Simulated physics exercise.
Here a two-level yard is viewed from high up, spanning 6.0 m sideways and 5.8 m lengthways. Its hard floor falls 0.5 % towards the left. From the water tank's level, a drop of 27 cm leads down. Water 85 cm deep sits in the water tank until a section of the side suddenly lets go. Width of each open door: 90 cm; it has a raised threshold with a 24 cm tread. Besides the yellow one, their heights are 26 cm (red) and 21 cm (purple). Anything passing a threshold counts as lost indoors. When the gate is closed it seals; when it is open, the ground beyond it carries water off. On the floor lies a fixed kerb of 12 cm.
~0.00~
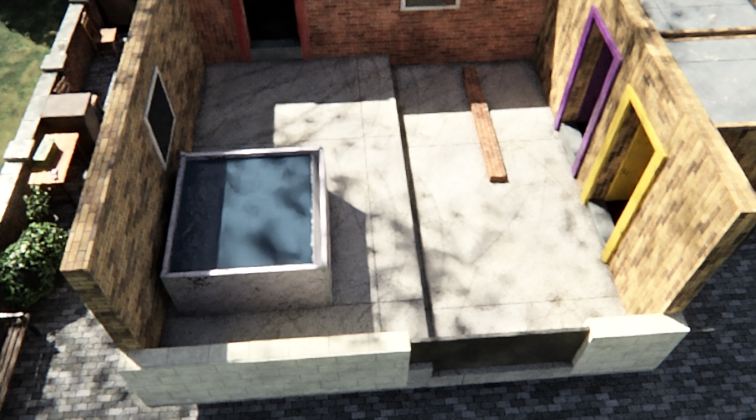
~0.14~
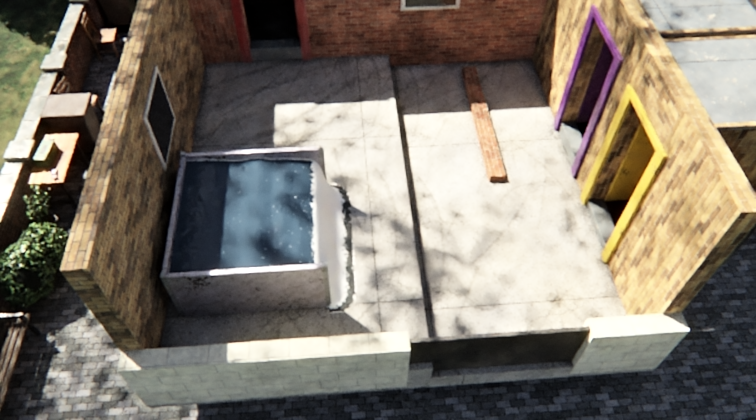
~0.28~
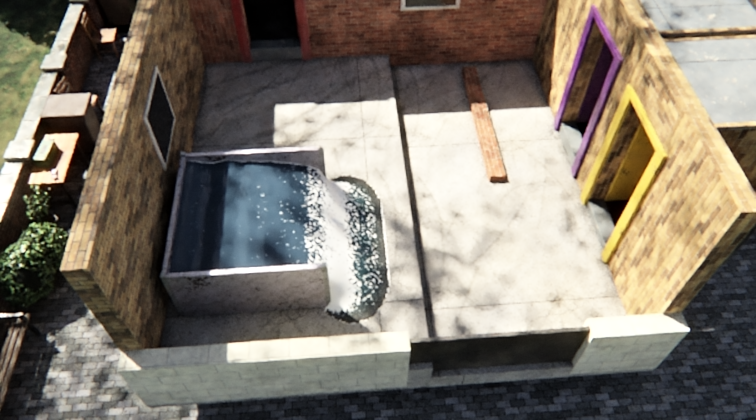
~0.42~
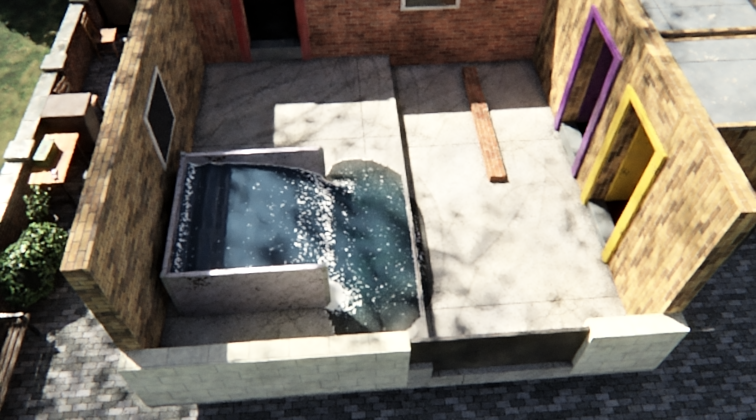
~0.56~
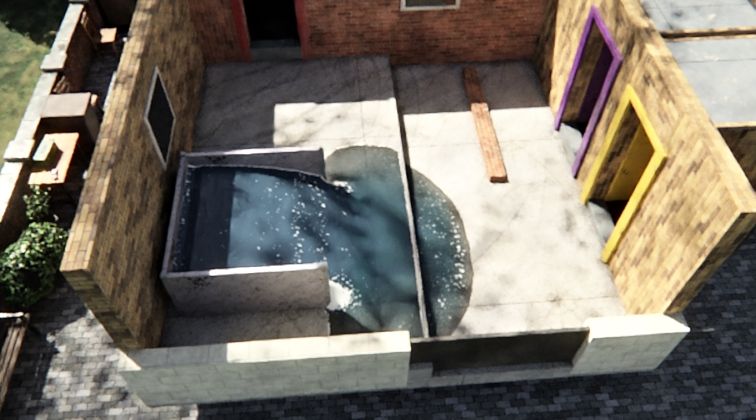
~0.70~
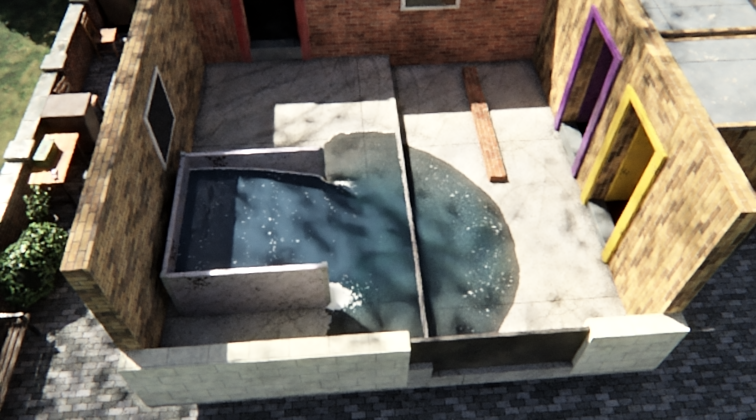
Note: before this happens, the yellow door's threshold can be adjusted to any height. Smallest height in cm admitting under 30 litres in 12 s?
Roughly 32 centimetres.
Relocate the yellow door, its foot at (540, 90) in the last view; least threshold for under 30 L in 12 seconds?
Around 19 cm would do it.
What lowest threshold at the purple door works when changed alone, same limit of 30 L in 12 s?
Roughly 17 cm at purple.
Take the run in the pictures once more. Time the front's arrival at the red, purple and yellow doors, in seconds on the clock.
Red not within the 12 s, purple 1.3 s, yellow 1.0 s.
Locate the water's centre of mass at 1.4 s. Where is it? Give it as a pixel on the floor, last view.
My guess is close to (378, 241).
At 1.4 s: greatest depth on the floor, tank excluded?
Max depth: Around 46 cm.
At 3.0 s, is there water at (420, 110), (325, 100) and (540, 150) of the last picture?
Well, in sequence they're soaked, bone-dry and soaked.
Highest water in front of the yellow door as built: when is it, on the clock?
Peak: Close to 2.0 s.
After 1.4 s water covers 50 % of the floor, deepest (46 cm) near (629, 331); 24 cm at the yellow door, 50 litres in over its 13 cm threshold.
After 3.0 s water covers 60 % of the floor, deepest (32 cm) near (531, 326); 29 cm at the yellow door, 287 litres in over its 13 cm threshold.
After 12.0 s water covers 60 % of the floor, deepest (22 cm) near (407, 144); 17 cm at the yellow door, 365 litres in over its 13 cm threshold.
At the yellow door as built, the water arrived by 1.0 s and peaked near 38 cm at 2.0 s.
Run again over the same 12 s with other heights there, 53 litres in over 29.5 cm, 2 litres over 40 cm. The limit of 30 litres is kept from about 32 cm up.
